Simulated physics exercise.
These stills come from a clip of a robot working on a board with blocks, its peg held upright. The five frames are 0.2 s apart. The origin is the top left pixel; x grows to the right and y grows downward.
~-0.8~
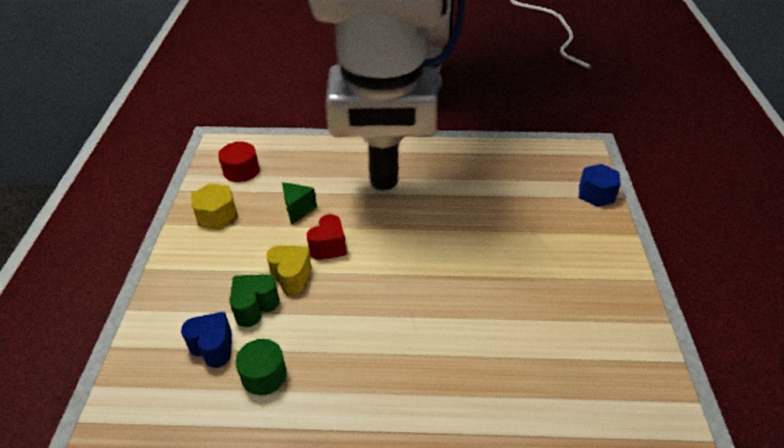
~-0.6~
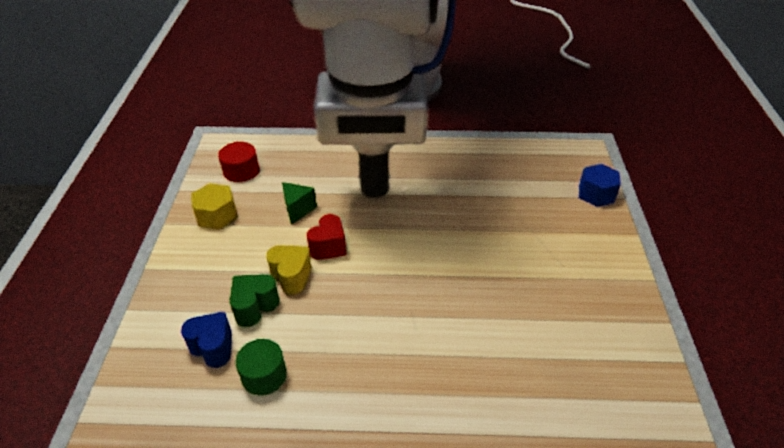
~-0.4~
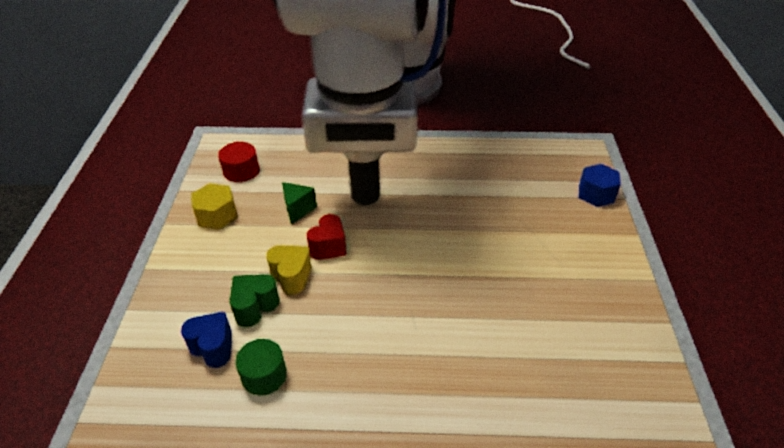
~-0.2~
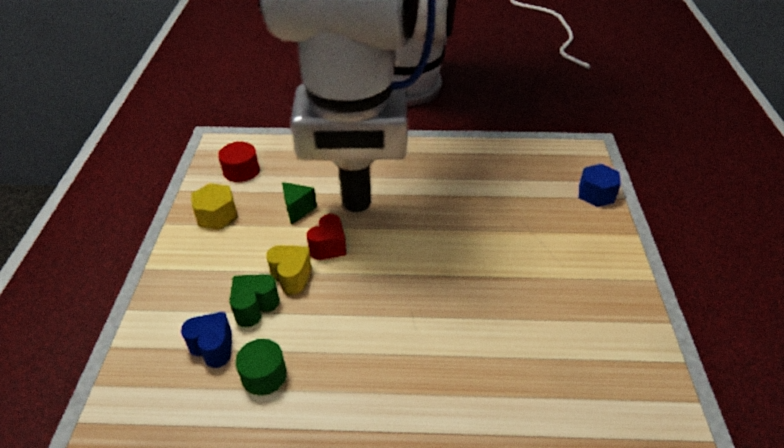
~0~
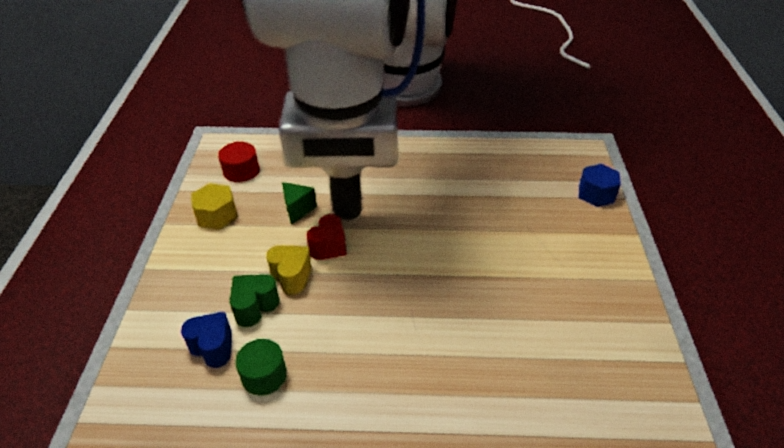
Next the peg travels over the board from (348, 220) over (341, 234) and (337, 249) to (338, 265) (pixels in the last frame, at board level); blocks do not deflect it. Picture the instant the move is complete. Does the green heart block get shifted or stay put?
That one moves away.
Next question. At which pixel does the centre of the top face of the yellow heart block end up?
The spot you're after is about (287, 278) in the image.
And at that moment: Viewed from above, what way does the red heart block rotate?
Watching from overhead, you'd notice the red heart block rotating counter-clockwise.
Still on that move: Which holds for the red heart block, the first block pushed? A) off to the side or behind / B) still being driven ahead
My answer is option B.
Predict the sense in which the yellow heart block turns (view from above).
Turns clockwise.
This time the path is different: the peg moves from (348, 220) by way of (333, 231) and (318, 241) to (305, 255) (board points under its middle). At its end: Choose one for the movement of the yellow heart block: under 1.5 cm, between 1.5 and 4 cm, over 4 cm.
Shift of 1.5 to 4 cm.
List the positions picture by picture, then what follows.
Tip of the peg at (384, 181), middles of tops, green heart block at (249, 288), yellow heart block at (288, 258), green triangular block at (295, 191), red heart block at (327, 228), in the first frame.
Peg at (375, 189), nothing pushed, in the second frame.
Peg at (366, 196), nothing pushed, in the third frame.
Peg at (357, 203), nothing pushed, in the fourth frame.
Peg at (348, 210), green heart block at (249, 288), yellow heart block at (288, 258), green triangular block at (295, 191), red heart block at (327, 228), in the fifth frame.
On the path given first. Halfway along, peg at (337, 232); green heart block at (241, 292); yellow heart block at (283, 268), turned 25° clockwise; red heart block at (320, 249).
At the end, peg at (337, 255); green heart block at (236, 292); yellow heart block at (287, 278), turned 75° clockwise; green triangular block unmoved; red heart block at (324, 274), turned 20° anticlockwise.
